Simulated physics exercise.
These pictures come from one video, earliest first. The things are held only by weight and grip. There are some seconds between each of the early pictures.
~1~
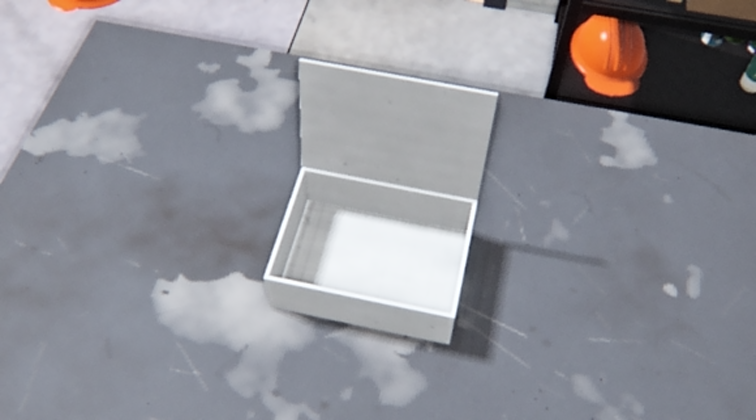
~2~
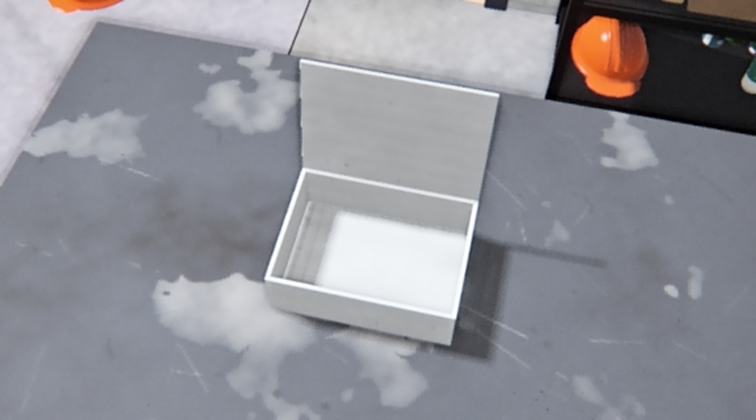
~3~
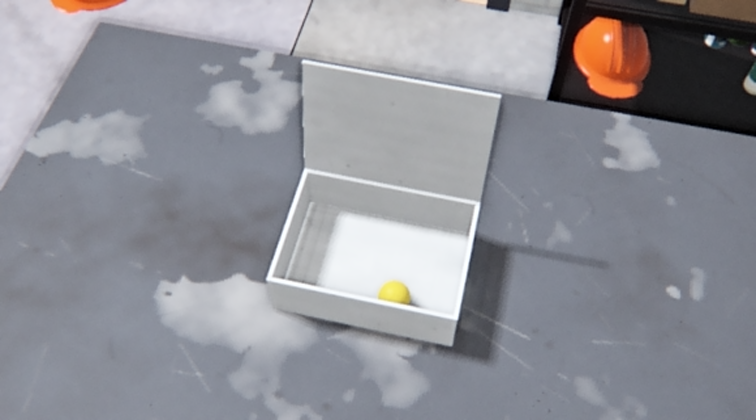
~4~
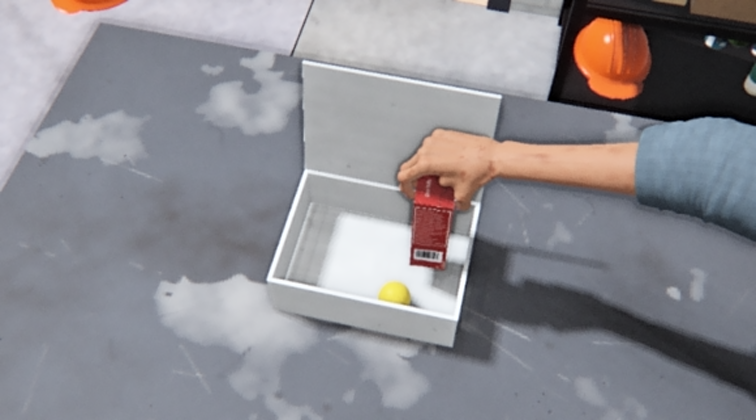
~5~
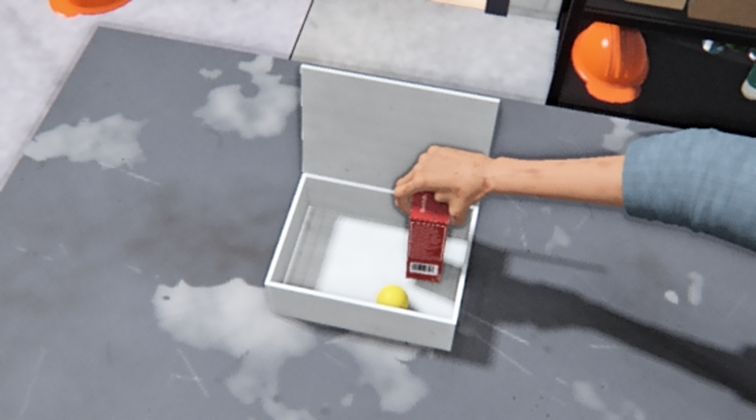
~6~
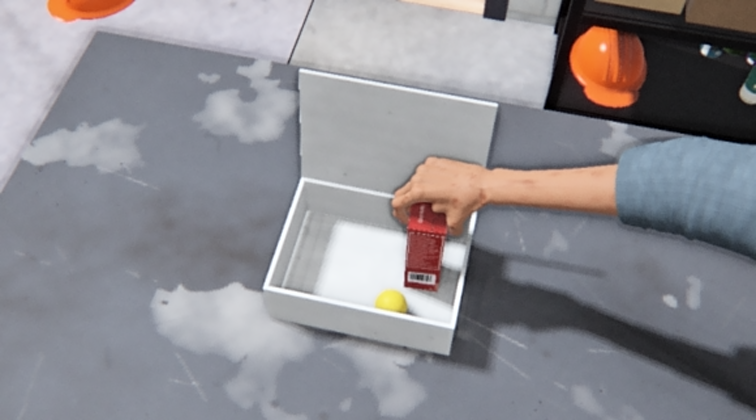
A hand in a blue-grey sleeve reaches in from the right and lowers a red carton into an open white box on a worn grey tabletop, seen from above at an angle. Before that, the box stands empty with its lid raised, orange helmets beyond it, and then a yellow ball appears inside near the front. The carton sinks slightly in the grip while the view shifts very little.
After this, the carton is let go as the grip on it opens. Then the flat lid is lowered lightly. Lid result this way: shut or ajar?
Lid does not seat.
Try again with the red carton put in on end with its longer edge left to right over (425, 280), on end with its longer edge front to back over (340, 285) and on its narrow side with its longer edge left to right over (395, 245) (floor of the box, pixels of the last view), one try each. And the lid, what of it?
In order: Lid stays open, lid stays open, lid shuts.
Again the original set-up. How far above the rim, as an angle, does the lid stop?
It stays some 20° above the rim.
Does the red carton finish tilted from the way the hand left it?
Well, the red carton ends up skewed.
Then, 1.40 s later than the last frame, lid 79° above the rim.
Then, 1.80 s later than the last frame, lid 53° above the rim; red carton tilted by 8° near (425, 252).
Then, 2.10 s later than the last frame, lid 24° above the rim; red carton tilted by 46° near (421, 285).
Then, 3.00 s later than the last frame, lid 20° above the rim; red carton tilted by 50° near (420, 287); yellow lemon moved a little.
When it is over, lid 20° above the rim; lying over in the box, red carton; yellow lemon as before. End places, in pixels of the last picture, red carton near (421, 286).
